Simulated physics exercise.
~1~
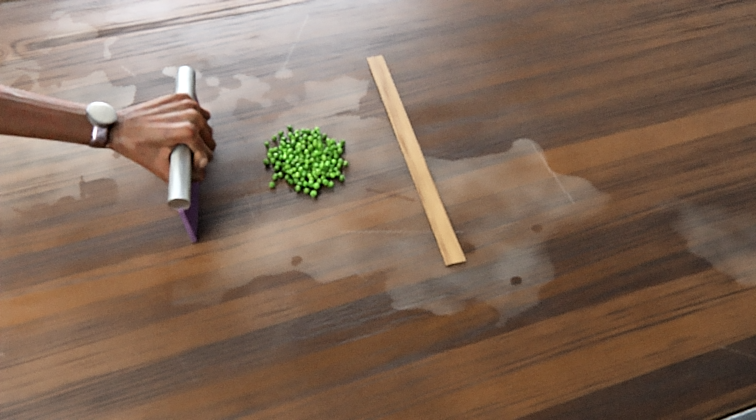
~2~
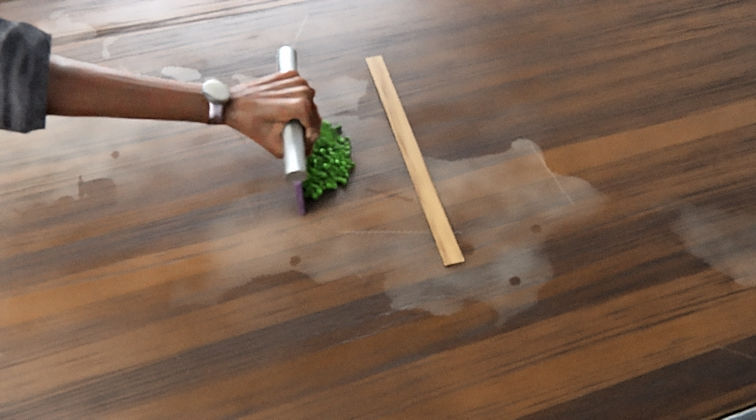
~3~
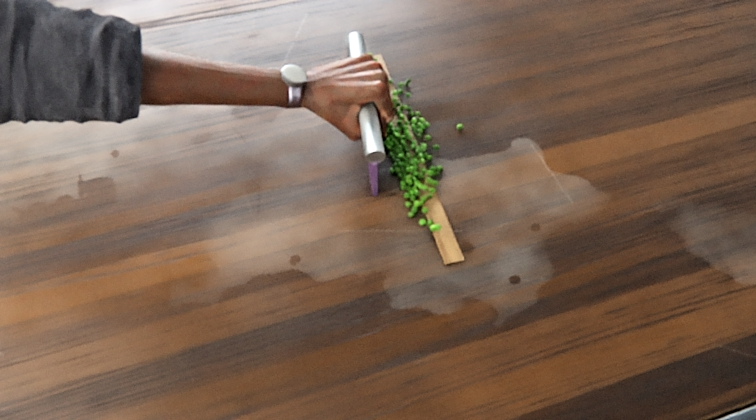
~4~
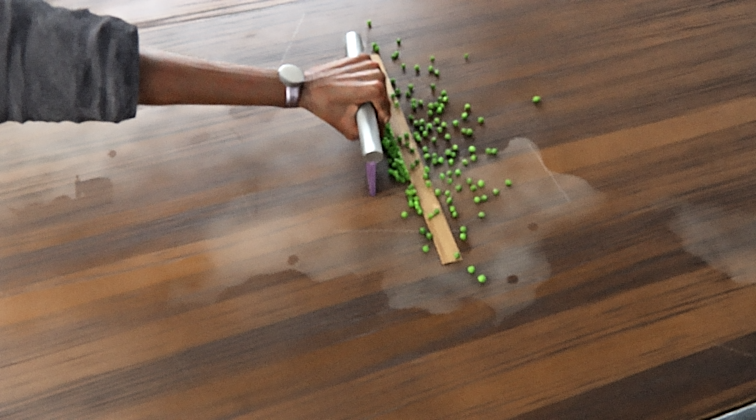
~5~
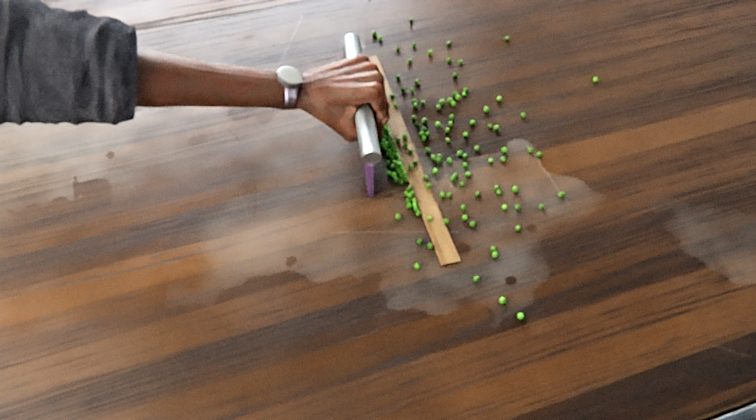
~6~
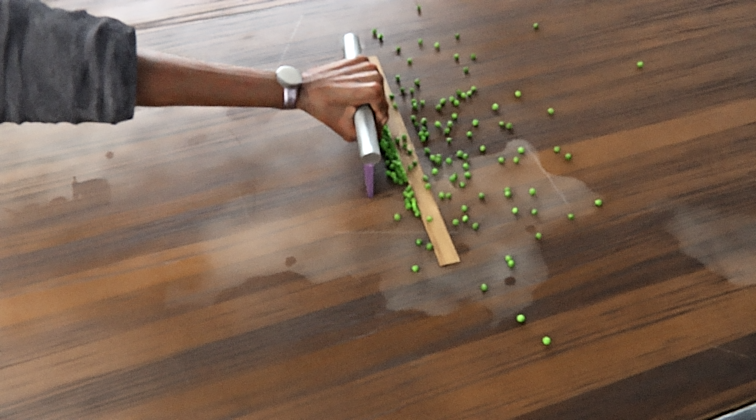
We see a hand push a purple-bladed scraper rightward across a wooden surface into a pile of green peas, driving them against a thin wooden strip; the scraper stops, and many peas scatter beyond the strip while others stay along it.
